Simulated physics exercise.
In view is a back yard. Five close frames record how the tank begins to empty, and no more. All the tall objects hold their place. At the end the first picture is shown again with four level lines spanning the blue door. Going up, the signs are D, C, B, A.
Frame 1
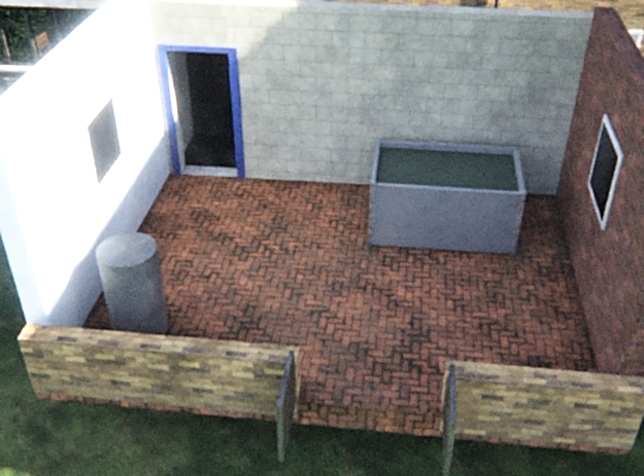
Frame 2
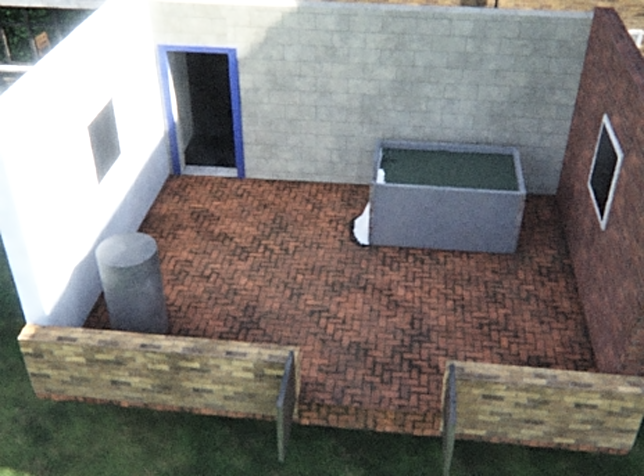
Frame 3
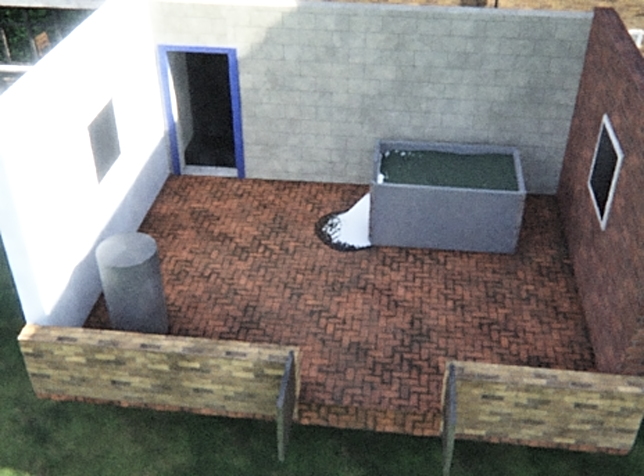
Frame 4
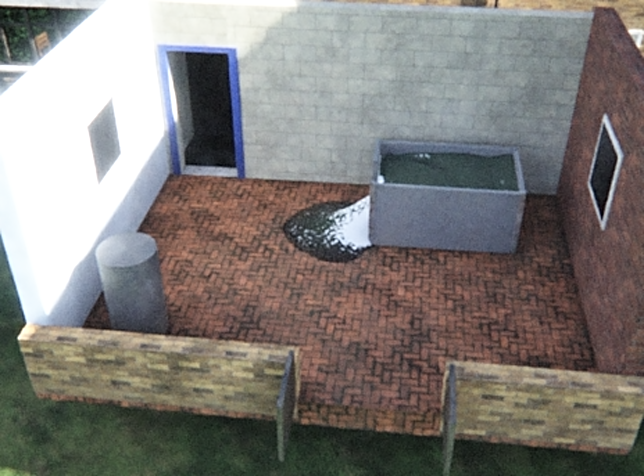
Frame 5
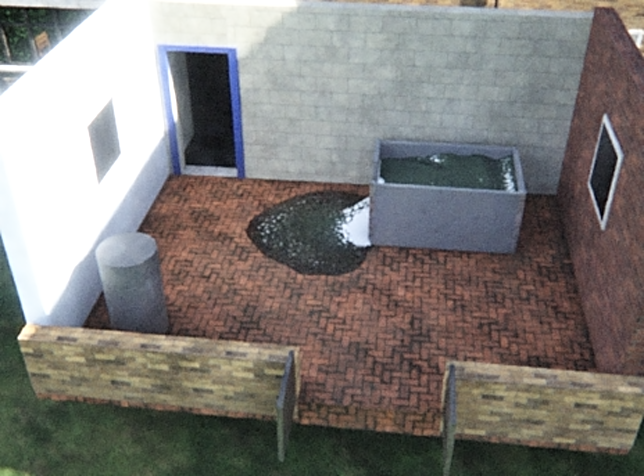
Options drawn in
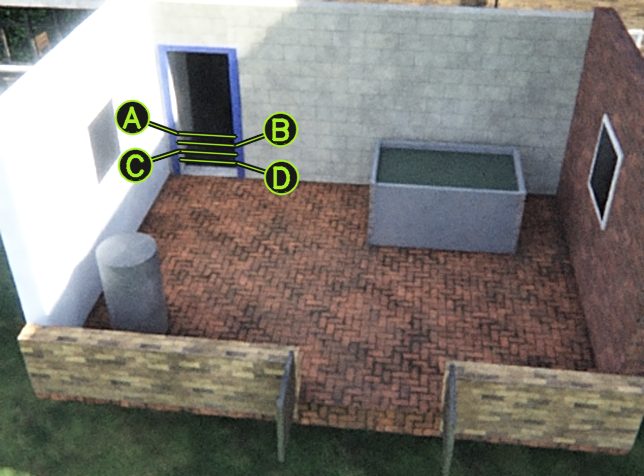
To begin with, dark green water lies still in a grey tank in a walled back yard with a blue doorway and an open gate. White, foaming water then gushes from the tank's left side onto the brick ground, spreading leftward into a widening dark puddle while the water inside ripples.
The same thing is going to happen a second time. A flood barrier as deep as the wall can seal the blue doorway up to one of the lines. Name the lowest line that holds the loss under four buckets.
I would pick line D.
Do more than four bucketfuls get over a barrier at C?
No, not at all.
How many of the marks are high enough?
All four.
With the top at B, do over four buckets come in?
No.
In lime, A at (206, 135); B at (206, 144); C at (207, 152); D at (208, 161); from the bottom up D, C, B, A.
Choosing A, nothing gets over.
Choosing B, nothing gets over.
Choosing C, nothing gets over.
Choosing D, a splash gets over, under a bucket.
